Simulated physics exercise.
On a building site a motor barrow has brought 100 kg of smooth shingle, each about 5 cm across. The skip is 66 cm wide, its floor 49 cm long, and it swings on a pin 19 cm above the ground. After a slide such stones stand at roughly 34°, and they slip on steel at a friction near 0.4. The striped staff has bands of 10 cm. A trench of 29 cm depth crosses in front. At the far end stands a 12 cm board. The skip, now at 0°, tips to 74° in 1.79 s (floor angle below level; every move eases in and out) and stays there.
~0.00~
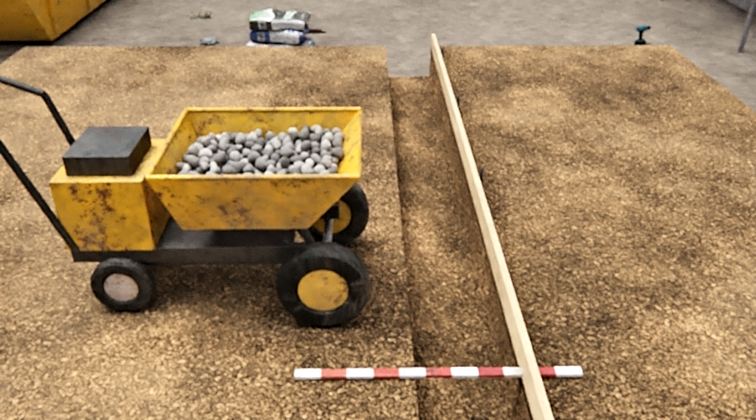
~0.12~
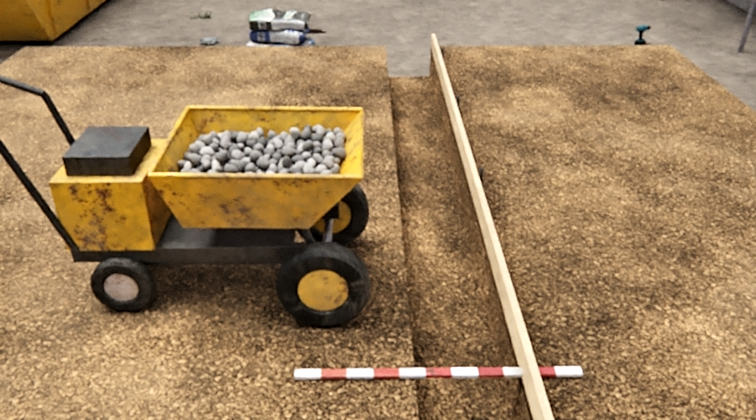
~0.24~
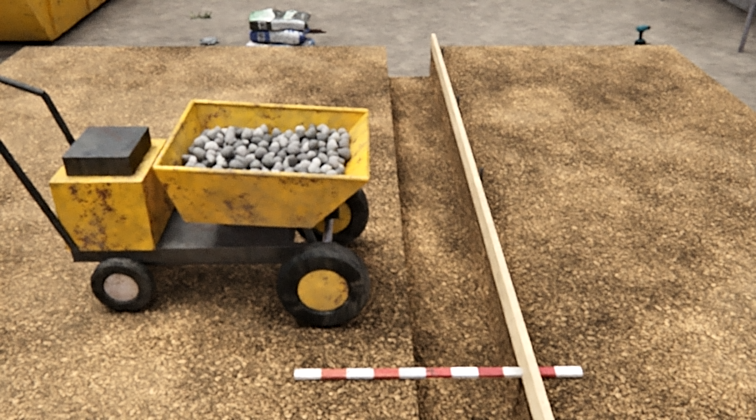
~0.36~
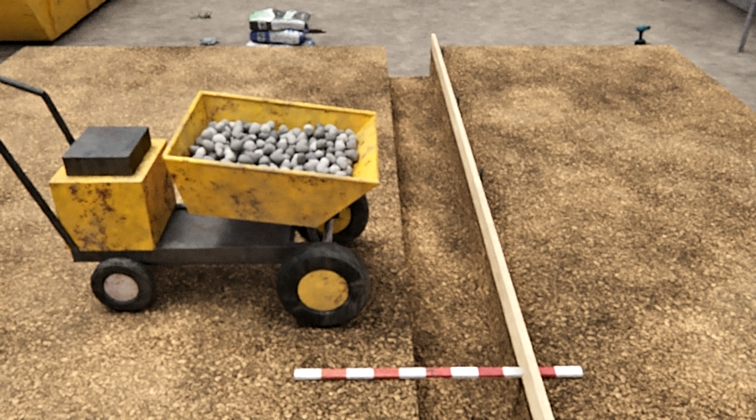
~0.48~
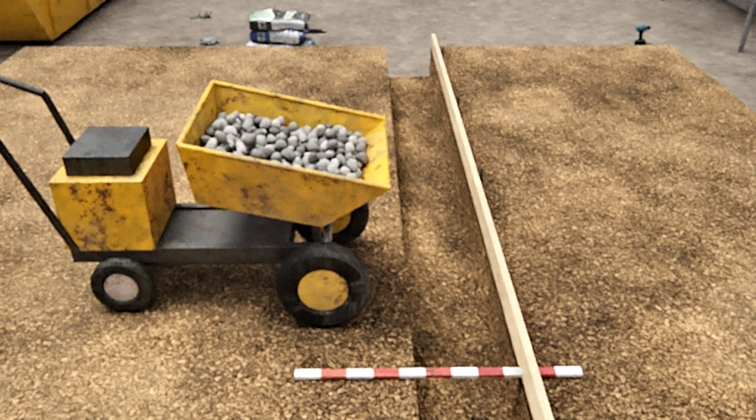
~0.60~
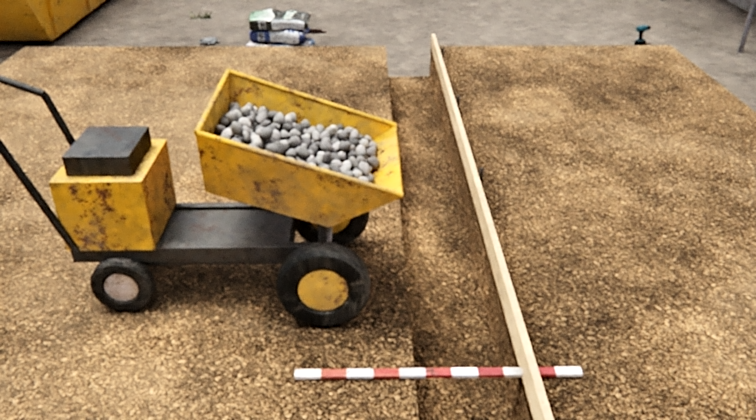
On a building site, a yellow motor barrow loaded with smooth grey stones stands beside a trench and a long board, its skip starting level, then rising at the back and tilting steadily down to the right.
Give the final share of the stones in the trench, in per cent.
Roughly 87 per cent ends in the trench.
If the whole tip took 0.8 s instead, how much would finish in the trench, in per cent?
It would be near 75 per cent.
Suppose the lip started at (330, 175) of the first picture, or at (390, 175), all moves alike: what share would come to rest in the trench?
First some 100, then 40 per cent.
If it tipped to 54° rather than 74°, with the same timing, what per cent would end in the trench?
It would be near 65 per cent.
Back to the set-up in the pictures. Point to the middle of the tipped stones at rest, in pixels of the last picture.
Their middle is at about (465, 319).
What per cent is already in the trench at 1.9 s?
About 65 per cent by then.
After 1.3 s the floor is at 62°; 96 % in the skip, 4 % in the trench; the foremost stones are at (472, 233).
After 1.9 s the floor is at 74°; 21 % in the skip, 67 % in the trench, 12 % past the trench; the foremost stones are at (598, 280).
After 2.2 s the floor is at 74°; 3 % in the skip, 84 % in the trench, 13 % past the trench; the foremost stones are at (643, 287).
After 4.2 s the floor is at 74°; 0 % in the skip, 87 % in the trench, 13 % past the trench; the foremost stones are at (648, 278).
